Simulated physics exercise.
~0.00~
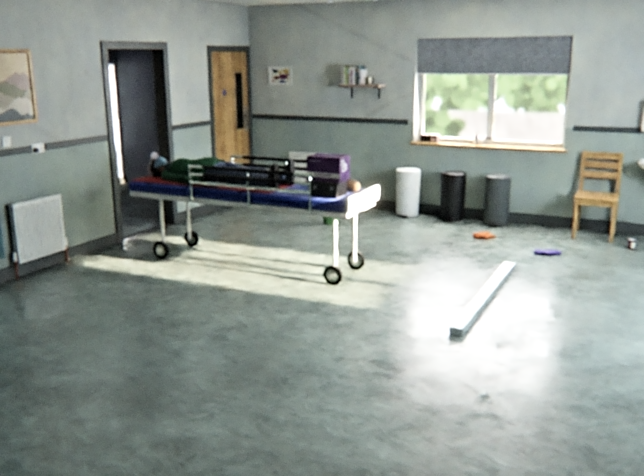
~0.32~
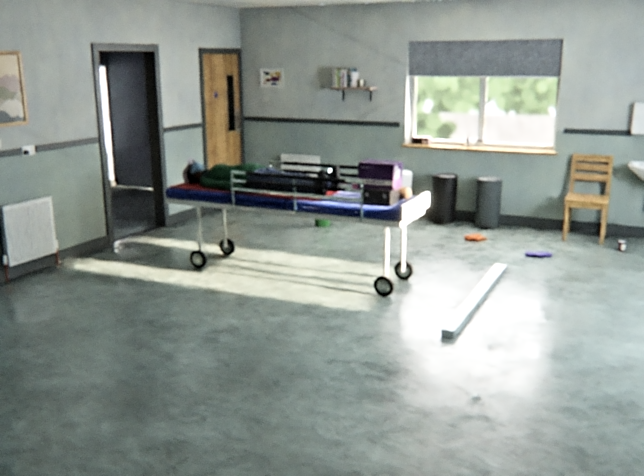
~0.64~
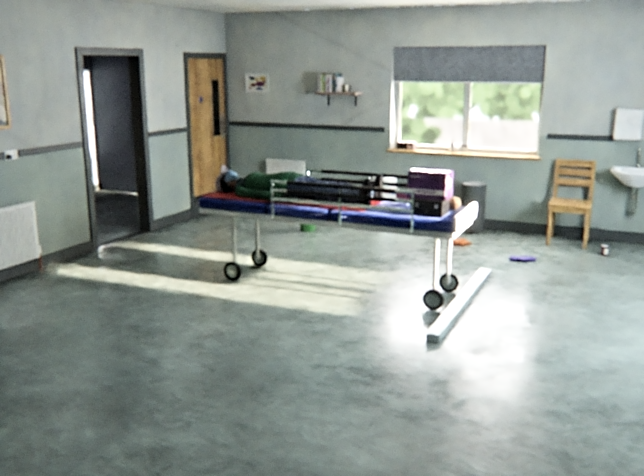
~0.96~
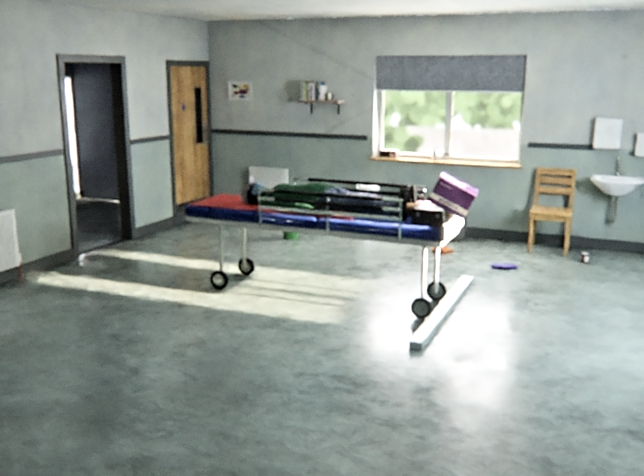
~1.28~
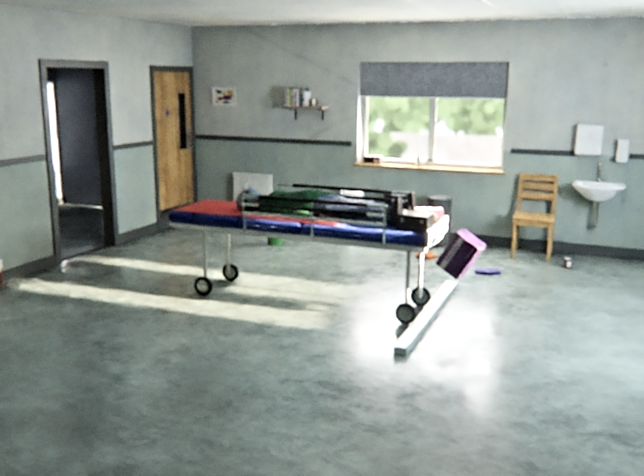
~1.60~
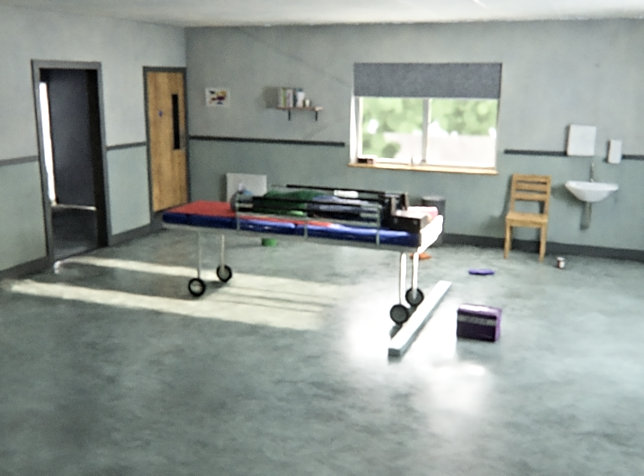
A wheeled gurney with a blue and red mattress rolls rightward across a grey-green clinic room, seen from slightly above and from the side as the view pans right. On it lie a person in green, dark equipment and, near the right end, a purple holdall, with doorways at left and a window, bins and a wooden chair behind. Its front wheels meet a pale sill on the sunlit floor and the gurney stops. The holdall tips over the right end, tumbles down and lands upside down on the floor beyond the sill. The person and the dark items stay aboard.
